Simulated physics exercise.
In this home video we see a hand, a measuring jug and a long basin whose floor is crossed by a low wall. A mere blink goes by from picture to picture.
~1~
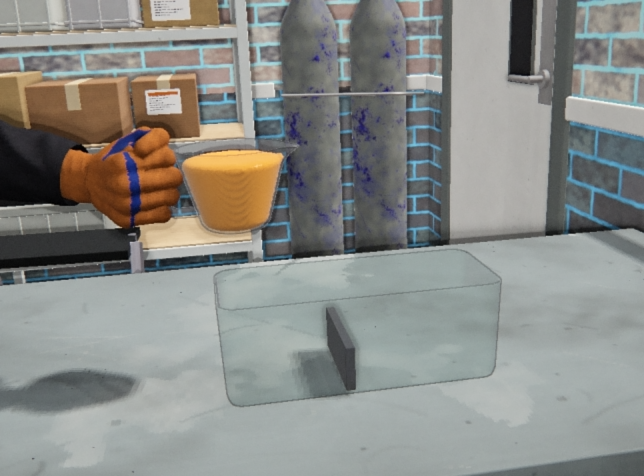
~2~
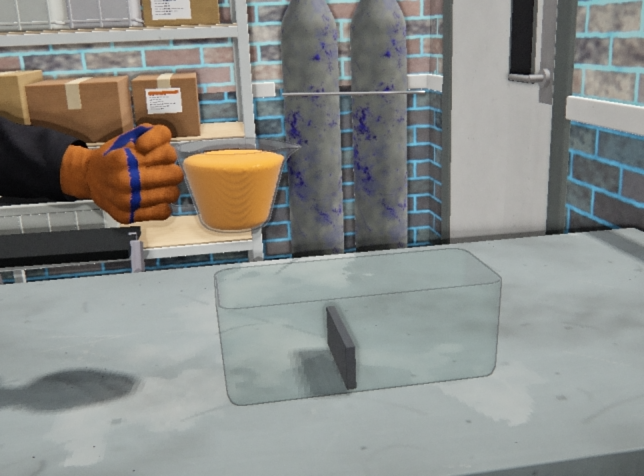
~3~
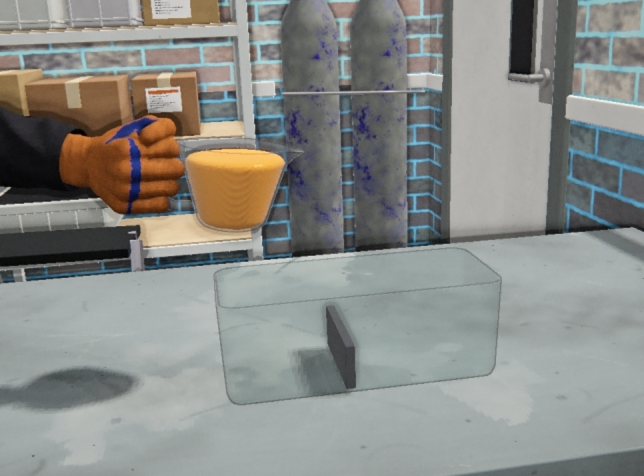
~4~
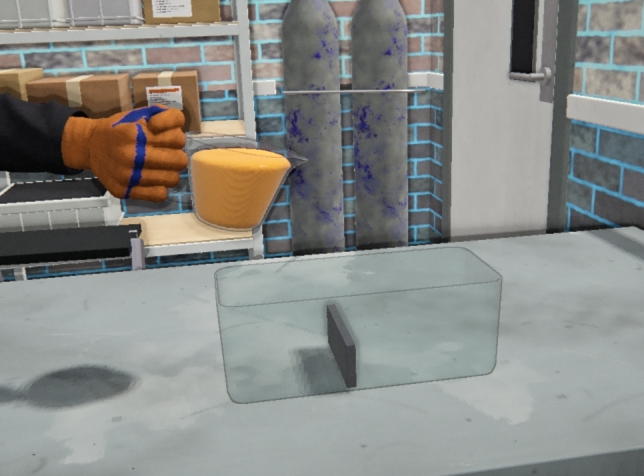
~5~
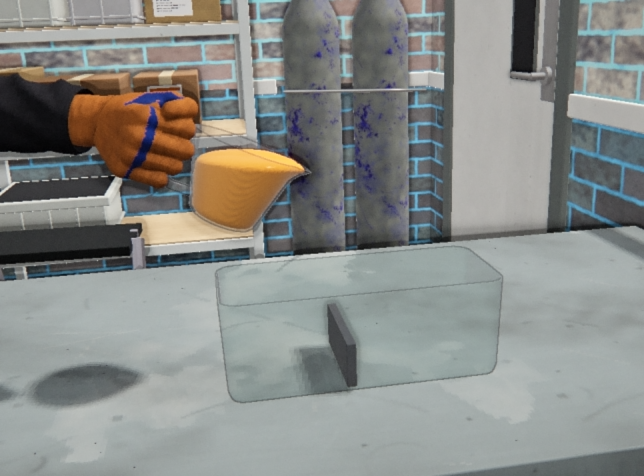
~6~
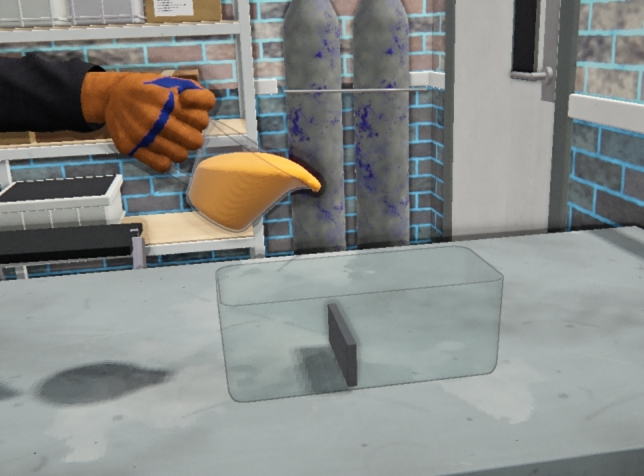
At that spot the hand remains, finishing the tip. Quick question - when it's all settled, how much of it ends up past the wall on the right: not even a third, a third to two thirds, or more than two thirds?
Once it settles, the part right of the wall is a third to two thirds, I'd say.
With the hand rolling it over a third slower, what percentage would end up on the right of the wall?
Roughly 55 in a hundred.
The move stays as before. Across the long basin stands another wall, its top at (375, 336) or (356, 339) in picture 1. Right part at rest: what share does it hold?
About 10 per cent, then about 30 per cent.
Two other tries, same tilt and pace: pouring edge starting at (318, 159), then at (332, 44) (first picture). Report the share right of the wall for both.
Roughly 55 % and 85 %.
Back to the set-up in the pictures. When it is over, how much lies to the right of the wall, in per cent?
Share approx. 45 %.
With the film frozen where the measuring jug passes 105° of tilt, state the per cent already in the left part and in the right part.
So the left part has 20 percent, while the right part has 40.
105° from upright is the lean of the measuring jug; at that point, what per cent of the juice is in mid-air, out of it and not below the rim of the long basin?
It's about 25 per cent.
A moment on, the measuring jug is tipped right over and 19 per cent is still to pour, 19 is left of the wall and 38 right of it.
Next, the measuring jug is tipped right over and 0 per cent is still to pour, 57 is left of the wall and 40 right of it.
Then the measuring jug is tipped right over and 0 per cent is still to pour, 56 is left of the wall and 42 right of it.
Later the measuring jug is tipped right over and 0 per cent is still to pour, 56 is left of the wall and 43 right of it.
Finally, 56 per cent lies left of the wall, 42 right of it and 1 outside.
